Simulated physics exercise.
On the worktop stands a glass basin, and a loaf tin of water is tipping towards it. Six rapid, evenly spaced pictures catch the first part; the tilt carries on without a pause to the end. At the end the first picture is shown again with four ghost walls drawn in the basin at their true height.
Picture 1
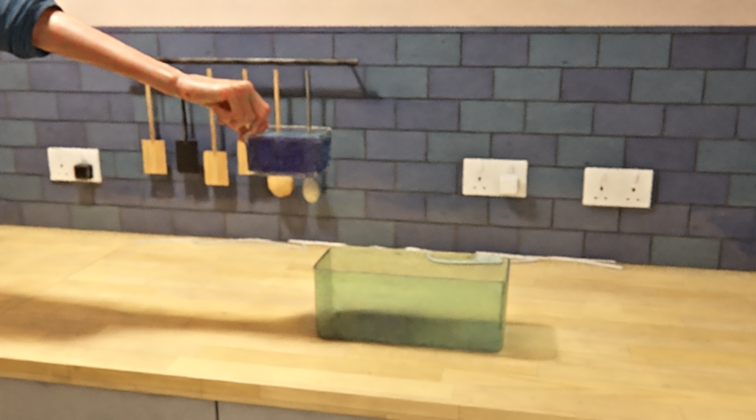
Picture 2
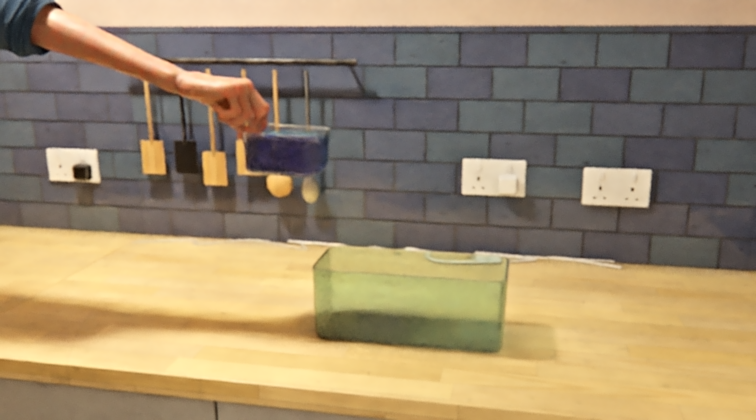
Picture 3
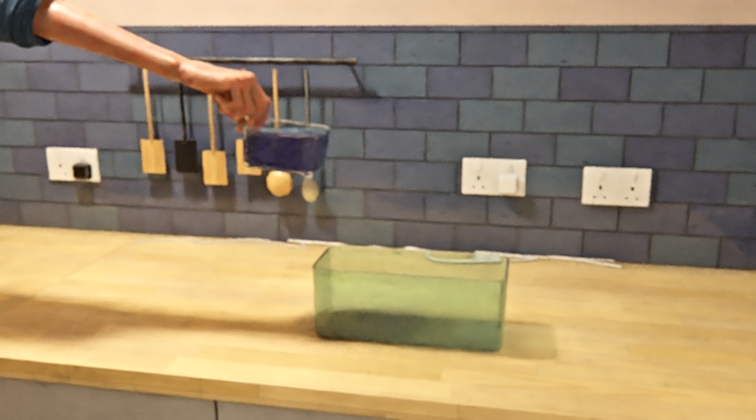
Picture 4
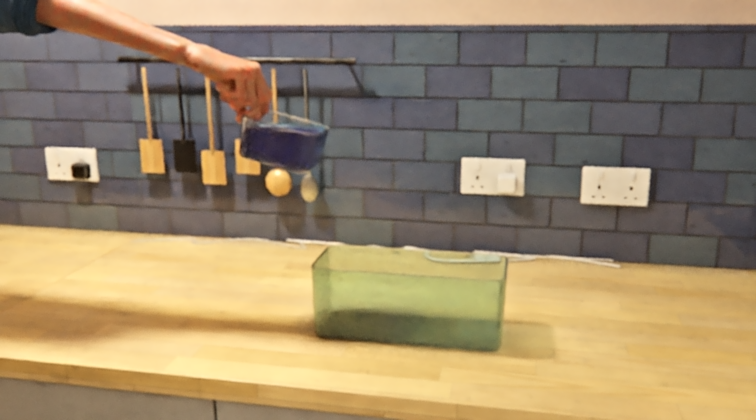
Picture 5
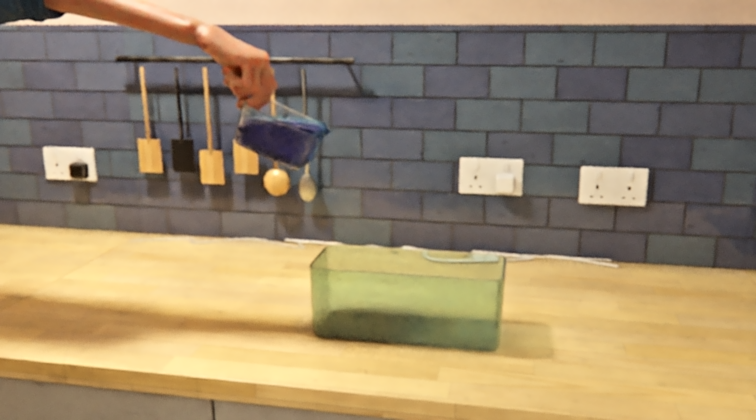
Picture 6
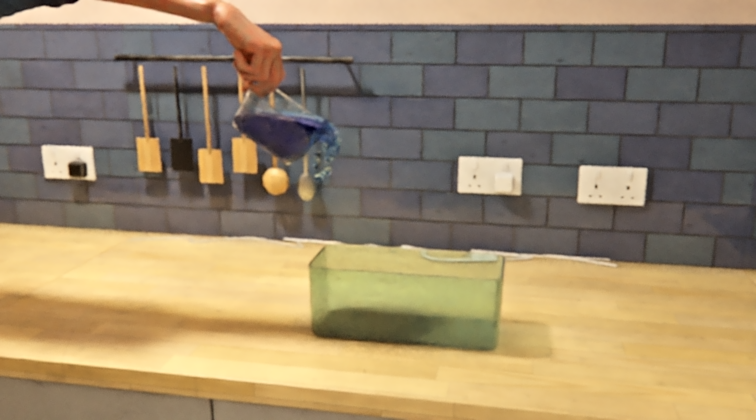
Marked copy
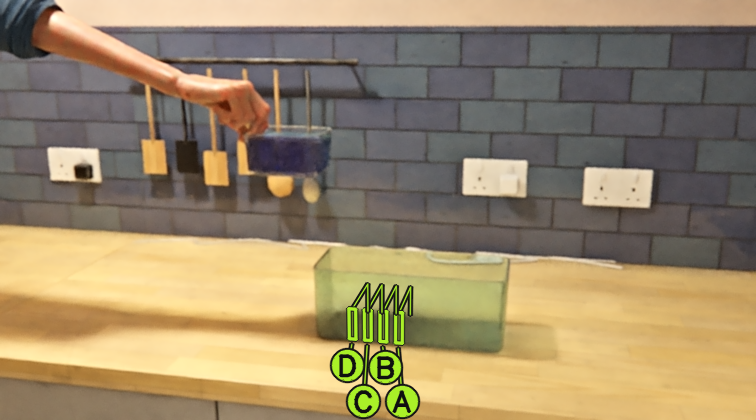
A hand tilting a small glass container of blue water above a greenish glass basin, water starting to pour over its right edge.
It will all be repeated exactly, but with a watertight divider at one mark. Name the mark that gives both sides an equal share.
Place A does it best.
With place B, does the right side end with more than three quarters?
No.
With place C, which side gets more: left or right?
The right one.
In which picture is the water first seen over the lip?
In picture 5.
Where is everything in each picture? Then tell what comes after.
The first frame shows upright, lip at (324, 132); basin from (318, 335) to (503, 351); nothing has left yet.
The second frame shows upright, lip at (323, 132); nothing has left yet.
The third frame shows tipped about 6°, lip at (323, 131); nothing has left yet.
The fourth frame shows tipped about 13°, lip at (322, 131); nothing has left yet.
The fifth frame shows tipped about 23°, lip at (320, 130); water is over the lip, down to (324, 136).
The sixth frame shows tipped about 34°, lip at (319, 130); water is over the lip, down to (323, 177).
On the marked copy, A at (398, 348); B at (382, 346); C at (367, 345); D at (351, 344).
With A, about 51 % ends left of the wall and 43 % right of it; 6 % is lost outside.
With B, about 29 % ends left of the wall and 64 % right of it; 7 % is lost outside.
With C, about 9 % ends left of the wall and 84 % right of it; 7 % is lost outside.
With D, about 5 % ends left of the wall and 87 % right of it; 7 % is lost outside.
